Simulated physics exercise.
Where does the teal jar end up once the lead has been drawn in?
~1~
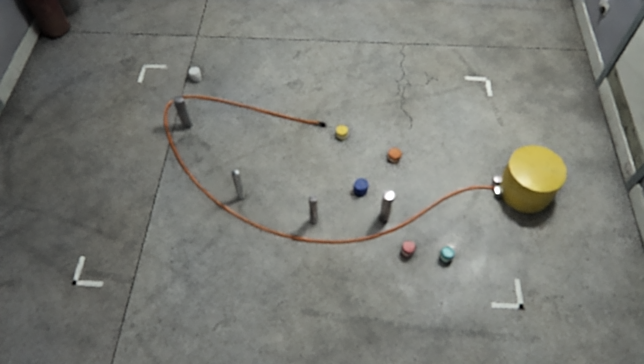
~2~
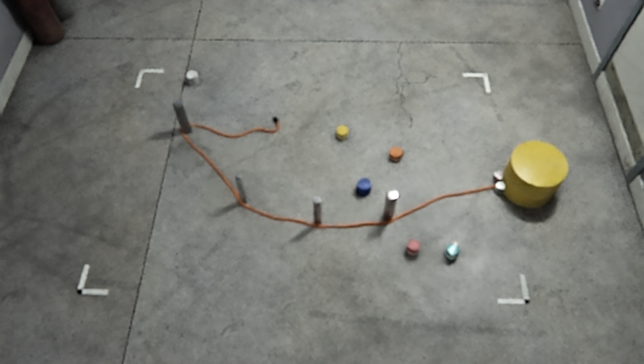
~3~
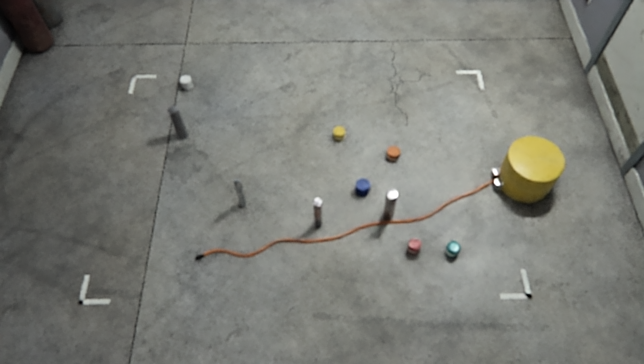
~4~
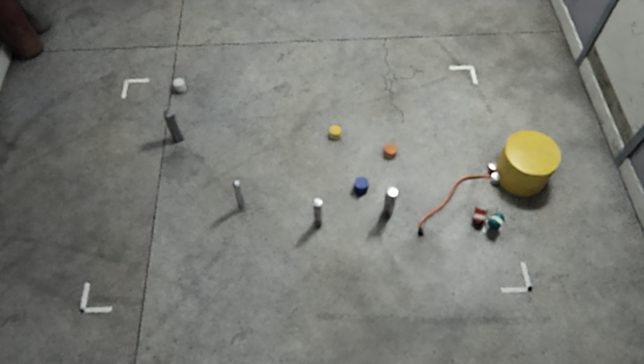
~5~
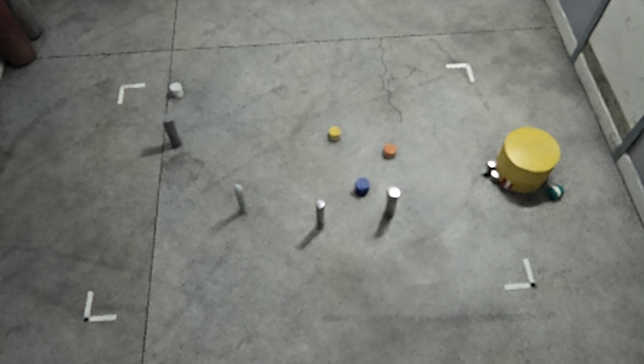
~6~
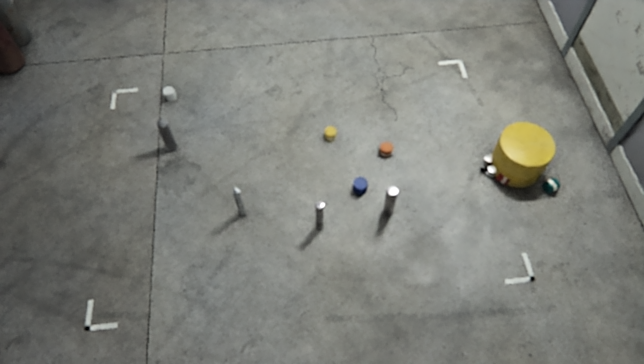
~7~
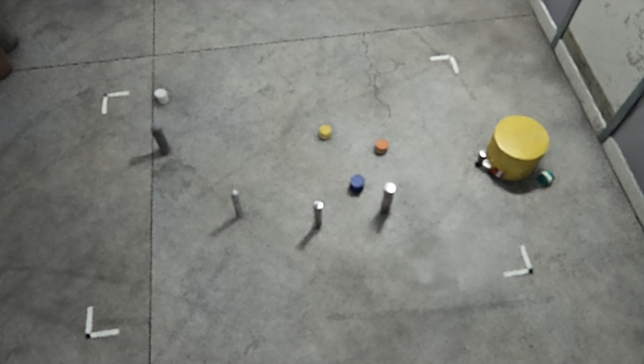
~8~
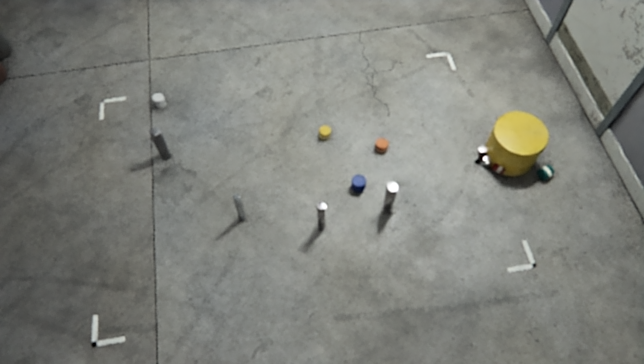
The teal jar does not stay in its place. It is carried up and to the right and ends beside the lower right edge of the yellow reel.
